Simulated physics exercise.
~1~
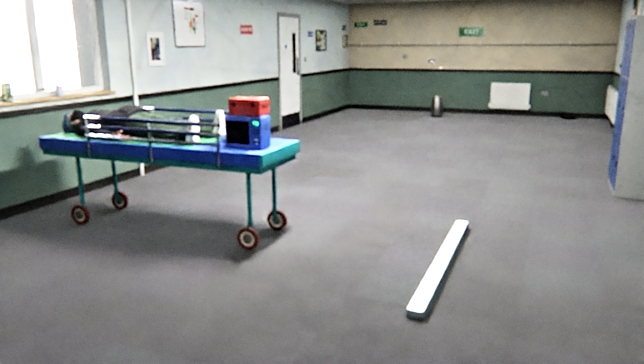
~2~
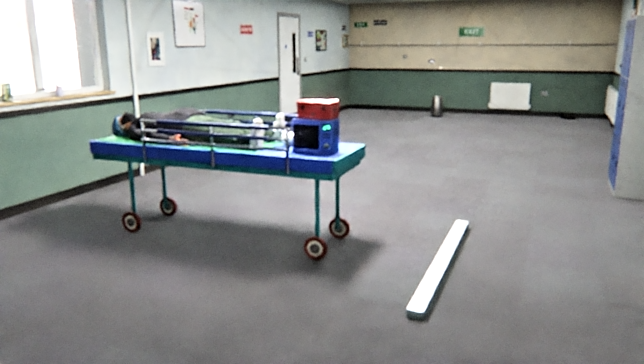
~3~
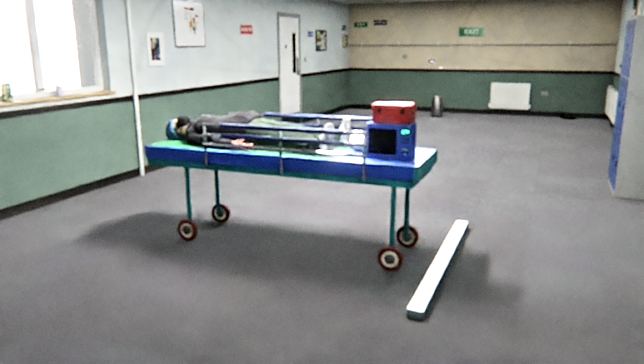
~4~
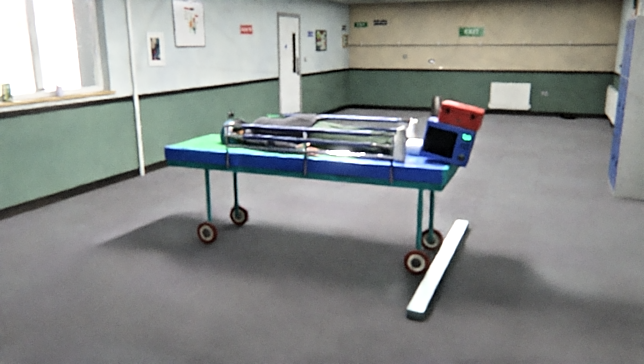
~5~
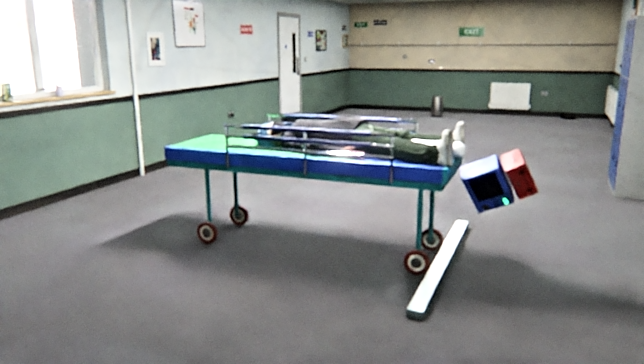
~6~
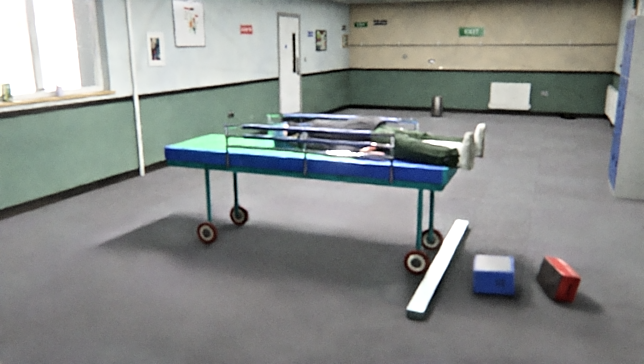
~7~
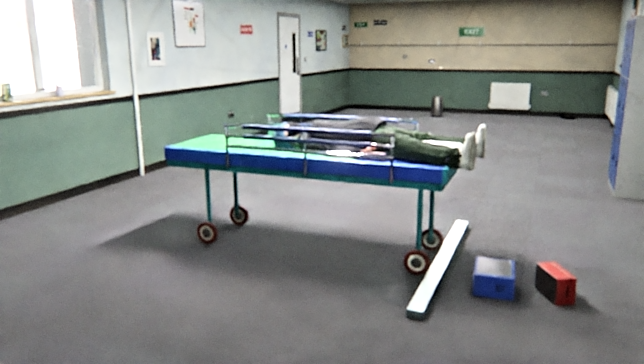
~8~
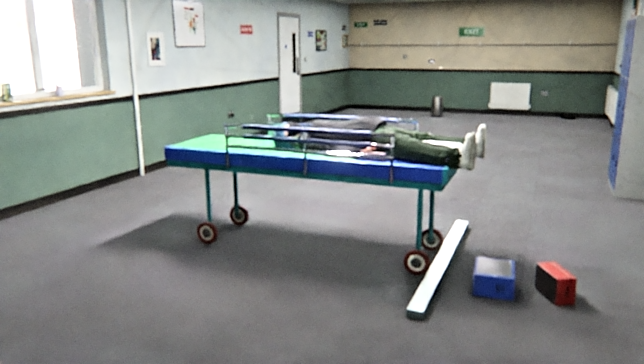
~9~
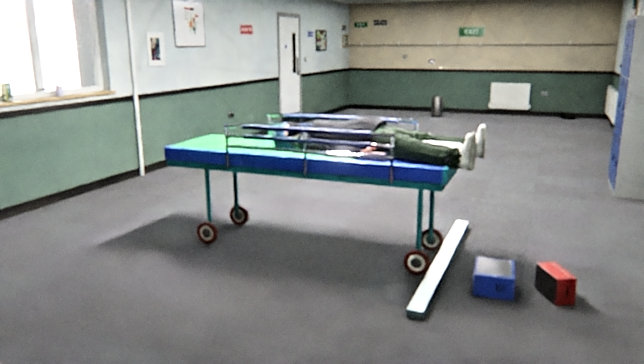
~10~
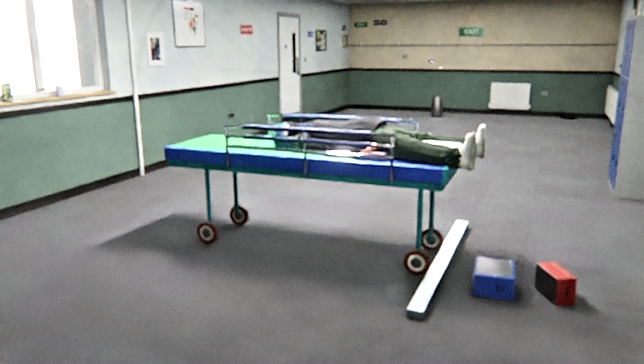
Hospital trolley carrying a limp person rolls right and stops at a sill, person sliding feet past the end, monitor and red case tumbling to floor.
